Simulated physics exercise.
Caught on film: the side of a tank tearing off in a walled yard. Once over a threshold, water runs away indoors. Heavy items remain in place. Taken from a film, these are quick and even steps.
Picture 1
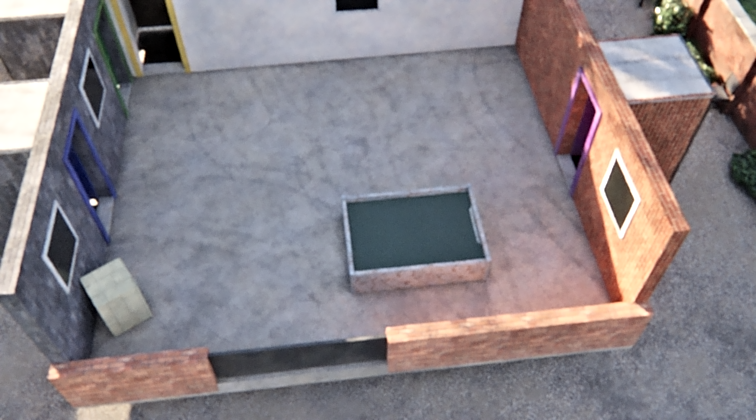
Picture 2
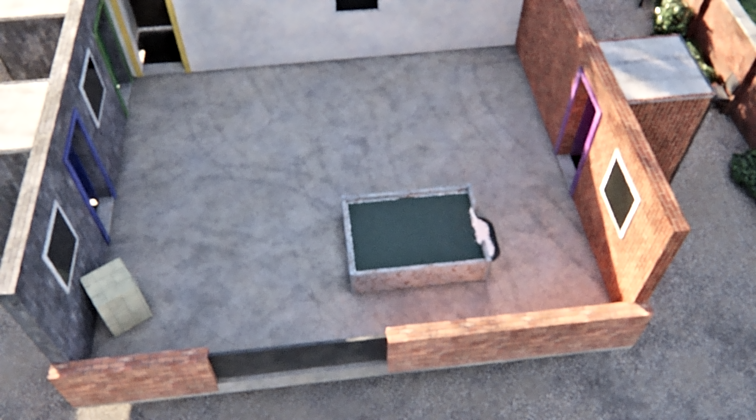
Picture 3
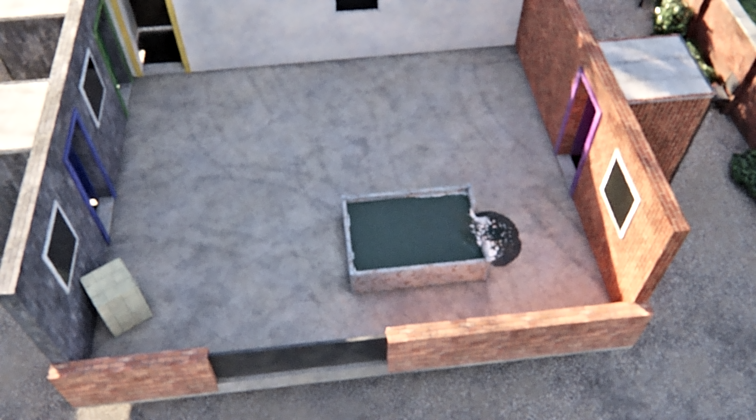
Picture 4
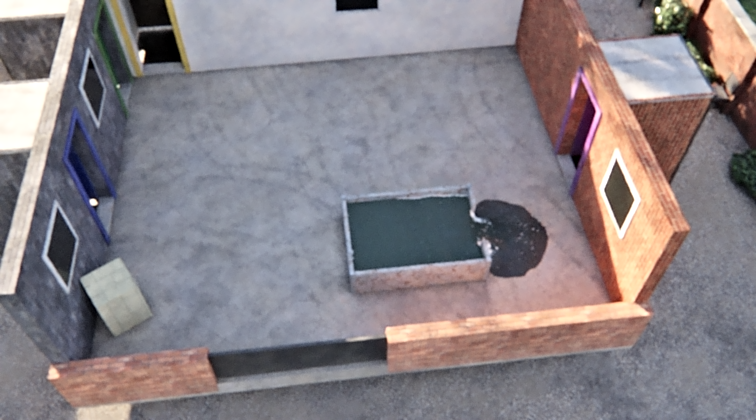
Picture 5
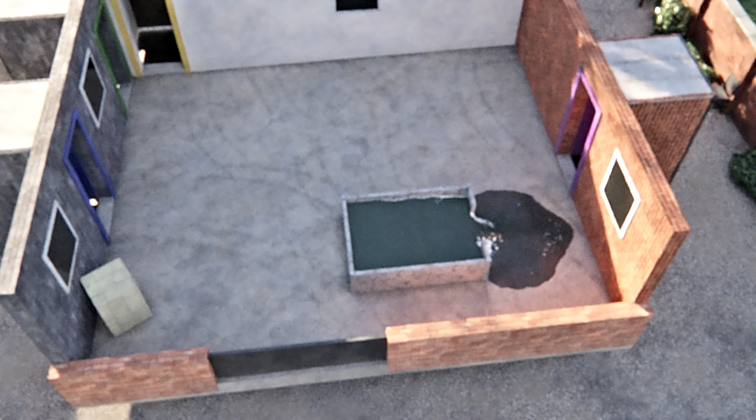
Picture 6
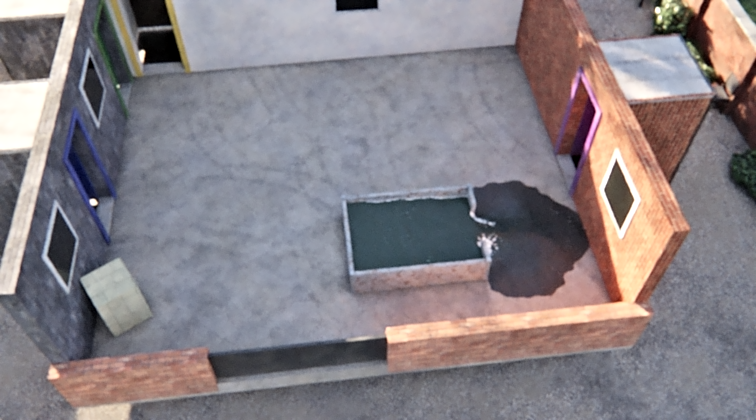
A walled yard with a grey concrete floor is seen from high above, with a white wall at the back, dark brick on the left and orange brick on the right. An open tank of dark green water sits right of centre, a pale block leans at left, and blue and purple door surrounds face each other. The tank's right side breaks open and water pours out, spreading rightward in a widening dark pool, while the camera stays still.
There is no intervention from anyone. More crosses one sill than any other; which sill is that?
The purple one.
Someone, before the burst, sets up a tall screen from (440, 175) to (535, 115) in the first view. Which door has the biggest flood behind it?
Biggest inflow: The one in purple.
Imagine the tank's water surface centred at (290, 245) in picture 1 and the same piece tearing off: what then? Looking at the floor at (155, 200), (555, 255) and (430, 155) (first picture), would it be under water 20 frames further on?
Result, in order: Unaffected; affected; affected.
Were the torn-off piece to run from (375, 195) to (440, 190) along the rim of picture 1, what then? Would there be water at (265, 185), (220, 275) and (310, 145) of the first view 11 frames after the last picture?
The first spot is left untouched, the second is left untouched and the third is soaked through.
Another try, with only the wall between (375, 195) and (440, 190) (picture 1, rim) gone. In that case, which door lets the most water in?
Greatest inflow: The green door.
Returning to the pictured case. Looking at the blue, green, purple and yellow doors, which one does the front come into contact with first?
It is the purple one.
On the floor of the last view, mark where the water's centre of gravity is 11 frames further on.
My pick is pixel (467, 242).
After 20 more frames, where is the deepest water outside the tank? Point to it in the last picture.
Somewhere near (620, 324).
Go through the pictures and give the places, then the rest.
The first picture shows still water in the open tank at (414, 231).
In the second picture, the front is at (482, 221), out from the gap at (475, 235).
In the third picture, the front is at (511, 226), out from the gap at (474, 236).
In the fourth picture, water pours out at (474, 236) and has run to (538, 226).
In the fifth picture, the front is at (566, 226), out from the gap at (475, 235).
In the sixth picture, water pours out at (475, 235) and has run to (580, 219).
A moment on, water covers 10 % of the floor; blue door not reached, yellow door not reached, purple door wet at the sill, nothing in, green door not reached.
Next, water covers 10 % of the floor; blue door not reached, yellow door not reached, purple door some in, green door not reached.
Then, water covers 20 % of the floor; blue door not reached, yellow door not reached, purple door some in, green door not reached.
Later, water covers 35 % of the floor; blue door not reached, yellow door not reached, purple door some in, green door not reached.
In the end, water covers 60 % of the floor; blue door wet at the sill, nothing in, yellow door not reached, purple door some in, green door not reached; the purple door has let in the most.
